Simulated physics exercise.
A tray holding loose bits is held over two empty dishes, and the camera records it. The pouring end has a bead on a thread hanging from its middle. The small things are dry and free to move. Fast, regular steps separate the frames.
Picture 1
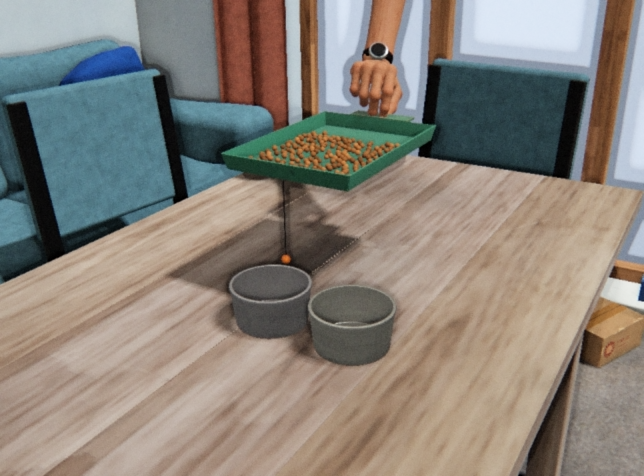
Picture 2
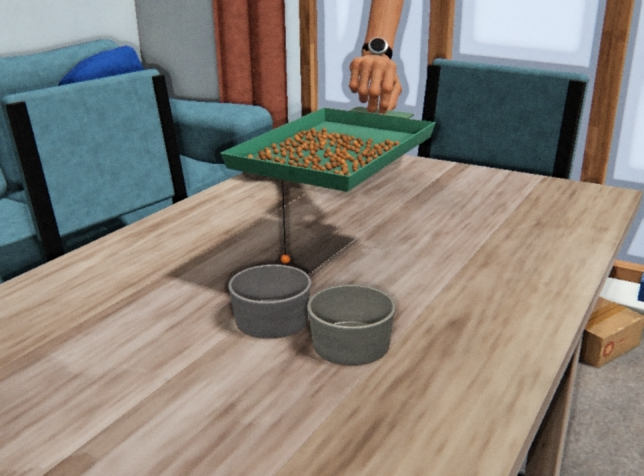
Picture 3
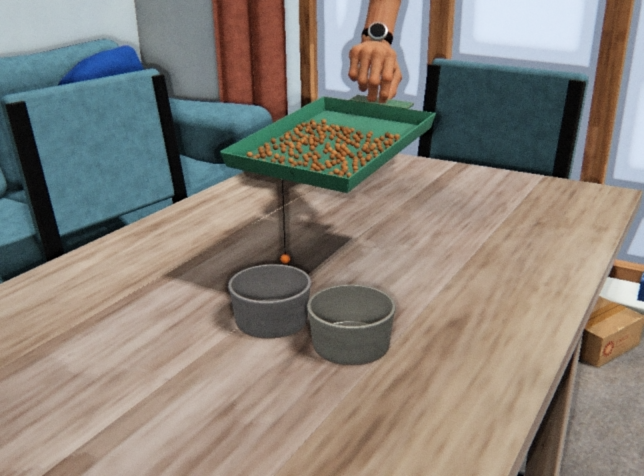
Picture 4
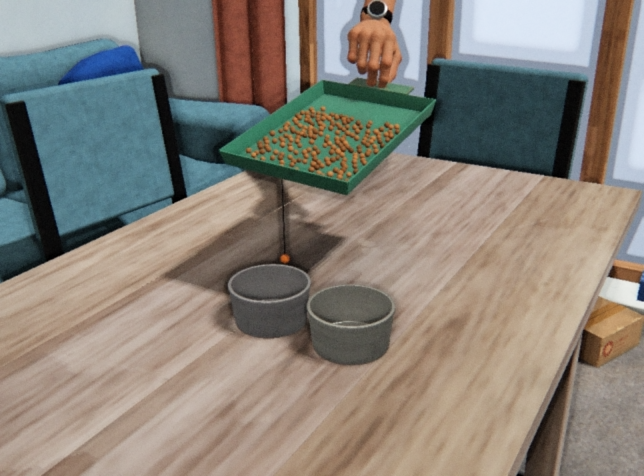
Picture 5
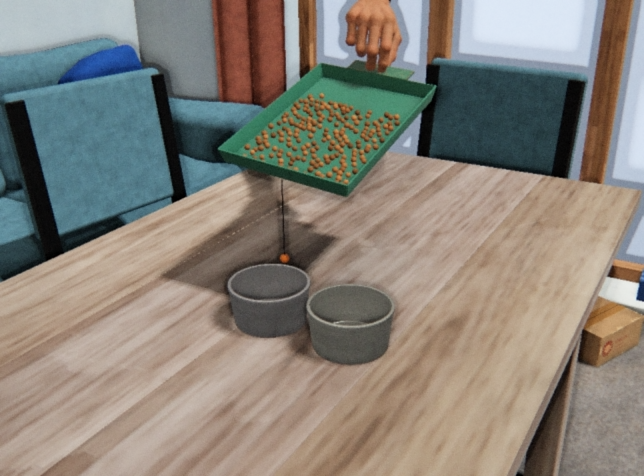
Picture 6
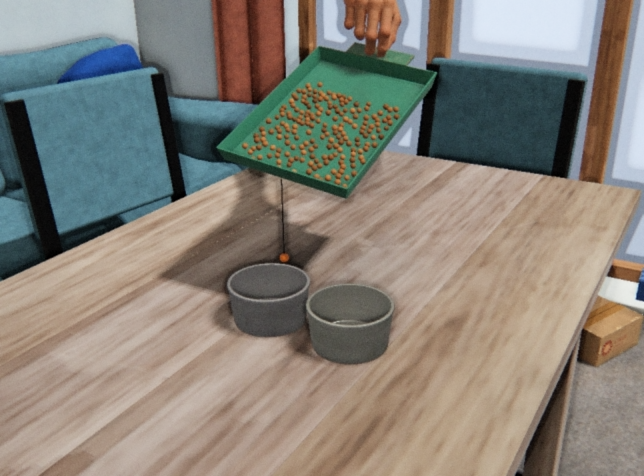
The clip shows a hand gradually raising the far end of a green tray of small orange-brown pieces above two gray bowls on a wooden table, steepening its tilt toward the viewer while the pieces spread slightly apart.
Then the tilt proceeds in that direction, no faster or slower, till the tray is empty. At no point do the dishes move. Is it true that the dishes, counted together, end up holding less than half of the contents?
No, more than half.
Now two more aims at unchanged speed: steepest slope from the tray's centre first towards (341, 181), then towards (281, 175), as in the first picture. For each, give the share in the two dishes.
So it's 60 percent with the first slope and 40 percent with the other.
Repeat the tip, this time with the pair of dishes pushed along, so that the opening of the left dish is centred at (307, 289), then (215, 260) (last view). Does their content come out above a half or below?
First try: Higher than half; second try: Lower than half.
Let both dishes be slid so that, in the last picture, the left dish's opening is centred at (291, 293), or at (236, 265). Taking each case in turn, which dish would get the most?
The dish at left, then the dish at right.
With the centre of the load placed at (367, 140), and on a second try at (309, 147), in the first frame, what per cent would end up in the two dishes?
It would be 70 in a hundred, and then 90 in a hundred.
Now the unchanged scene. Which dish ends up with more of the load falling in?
Pick: The one placed right.
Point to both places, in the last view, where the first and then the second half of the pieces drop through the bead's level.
First part (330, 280), rest (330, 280).
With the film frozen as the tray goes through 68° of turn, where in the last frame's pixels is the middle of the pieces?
The centre of the load shows up near (314, 173) in the last view.
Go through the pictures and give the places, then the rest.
The first picture shows corners of the pouring end near (227, 153) and (348, 174), level; middle of the load near (328, 154), cereal balls; left dish near (248, 315); right dish near (331, 341); bead on its thread near (286, 259).
The second picture shows corners of the pouring end near (226, 152) and (347, 174), level; middle of the load near (327, 152).
The third picture shows corners of the pouring end near (226, 151) and (347, 176), tipped barely, lowest at the right corner; middle of the load near (327, 147).
The fourth picture shows corners of the pouring end near (224, 149) and (346, 179), tipped a little, lowest at the right corner; middle of the load near (326, 141).
The fifth picture shows corners of the pouring end near (223, 148) and (346, 182), tipped clearly, lowest at the right corner; middle of the load near (325, 134).
The sixth picture shows corners of the pouring end near (222, 146) and (345, 185), tipped clearly, lowest at the right corner; middle of the load near (324, 130), the bulk on the move; left dish near (246, 314); right dish near (329, 339).
Shortly afterwards, tray tipped steeply; all but a few on the tray; only a few in the right dish; a little in the air.
Next, tray tipped past a quarter turn; a little on the tray; near half in the right dish; a little in the left dish; a little outside both; near a quarter in the air.
Some moments later, tray tipped past a quarter turn; near two thirds in the right dish; near a quarter in the left dish; a little outside both.
In the end, tray tipped past a quarter turn; near two thirds in the right dish; near a quarter in the left dish; a little outside both.
